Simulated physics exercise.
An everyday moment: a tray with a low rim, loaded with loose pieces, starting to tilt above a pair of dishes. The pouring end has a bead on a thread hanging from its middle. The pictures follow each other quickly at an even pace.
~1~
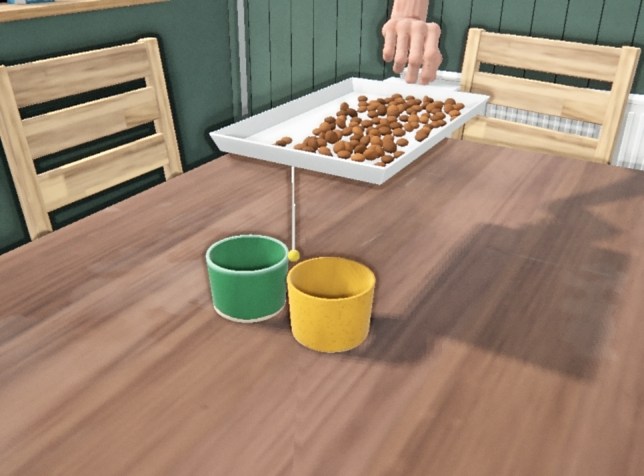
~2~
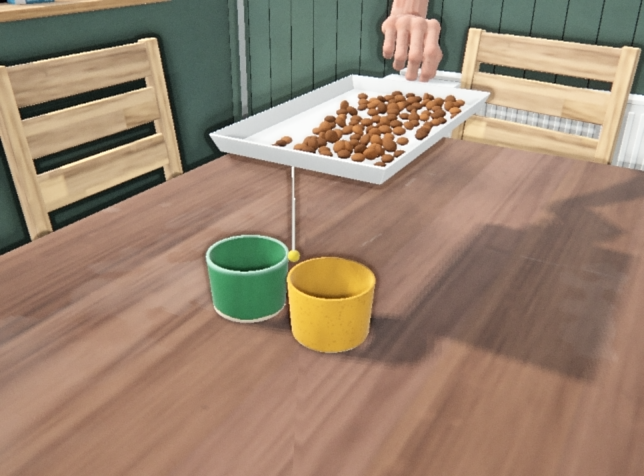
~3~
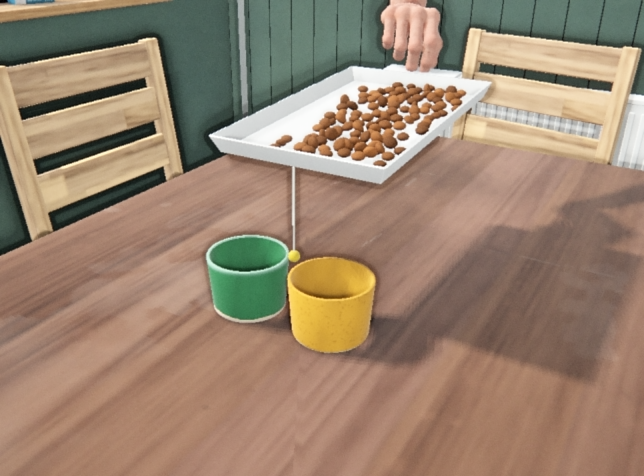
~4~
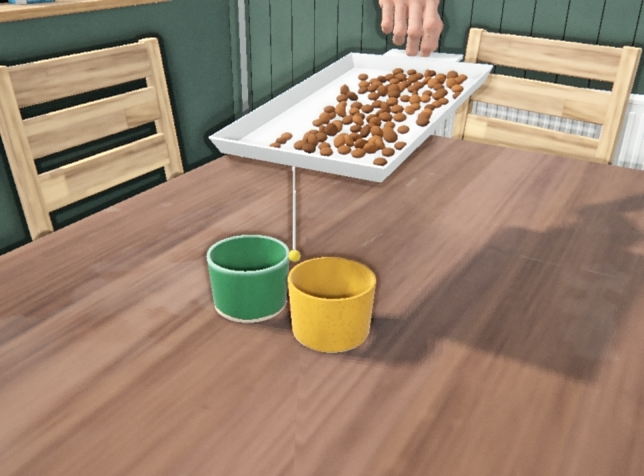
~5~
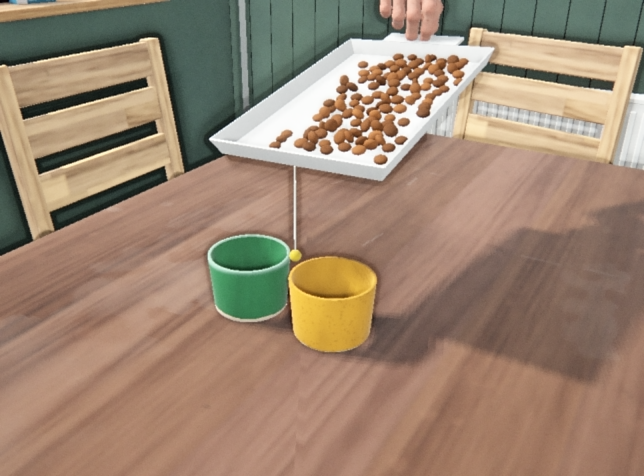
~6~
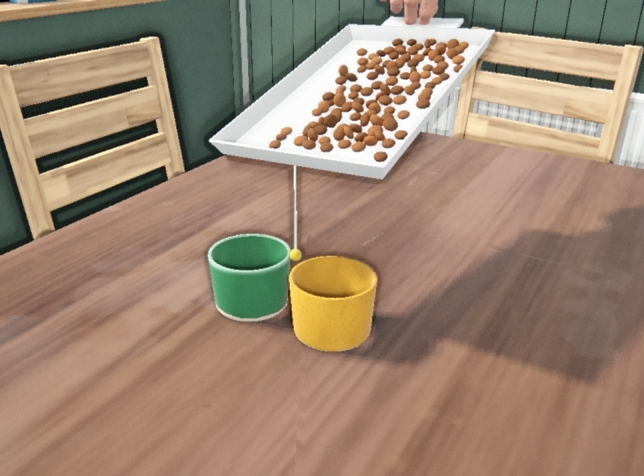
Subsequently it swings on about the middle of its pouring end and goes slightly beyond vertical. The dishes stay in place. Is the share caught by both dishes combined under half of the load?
Yes, it is below half.
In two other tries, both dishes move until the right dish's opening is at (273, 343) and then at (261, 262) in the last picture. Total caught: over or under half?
Result, first setup: A minority share; second setup: A minority share.
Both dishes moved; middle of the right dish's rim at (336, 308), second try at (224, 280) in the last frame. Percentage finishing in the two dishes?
Around 50 % followed by around 50 %.
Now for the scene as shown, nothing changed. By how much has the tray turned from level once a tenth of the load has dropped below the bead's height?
The tilt is near 65° by then.
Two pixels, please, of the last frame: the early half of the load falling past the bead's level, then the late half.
The early half goes through (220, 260), the late half through (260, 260).
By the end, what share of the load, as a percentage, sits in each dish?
At the end, 10 percent of the load sits in the left dish and 0 percent in the right dish.
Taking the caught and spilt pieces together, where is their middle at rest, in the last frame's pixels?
At about (219, 350), give or take.
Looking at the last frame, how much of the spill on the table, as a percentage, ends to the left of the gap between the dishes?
Close to 90 %.
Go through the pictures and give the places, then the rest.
Corners of the pouring end at (220, 133) and (381, 165), level; middle of the load at (385, 124), bits of dog kibble; left dish at (224, 291); right dish at (309, 320); bead on its thread at (294, 256), in the first frame.
Corners of the pouring end at (220, 133) and (381, 165), level; middle of the load at (385, 123), in the second frame.
Corners of the pouring end at (220, 134) and (381, 164), tipped barely, lowest at the left corner; middle of the load at (386, 117), in the third frame.
Corners of the pouring end at (219, 136) and (380, 163), tipped a little, lowest at the left corner; middle of the load at (386, 108), in the fourth frame.
Corners of the pouring end at (219, 137) and (380, 162), tipped a little, lowest at the left corner; middle of the load at (386, 99), in the fifth frame.
Corners of the pouring end at (219, 138) and (380, 161), tipped clearly, lowest at the left corner; middle of the load at (385, 90); left dish at (227, 290); right dish at (311, 319), in the sixth frame.
Soon after the last picture, tray tipped steeply; nearly all on the tray; a stray few in the air.
A little later, tray tipped right over; about a quarter on the tray; a stray few in the left dish; about two thirds outside both; a small part in the air.
Later still, tray tipped past a quarter turn; a small part in the left dish; nearly all outside both.
At rest, tray tipped past a quarter turn; none in the right dish; a small part in the left dish; nearly all outside both.
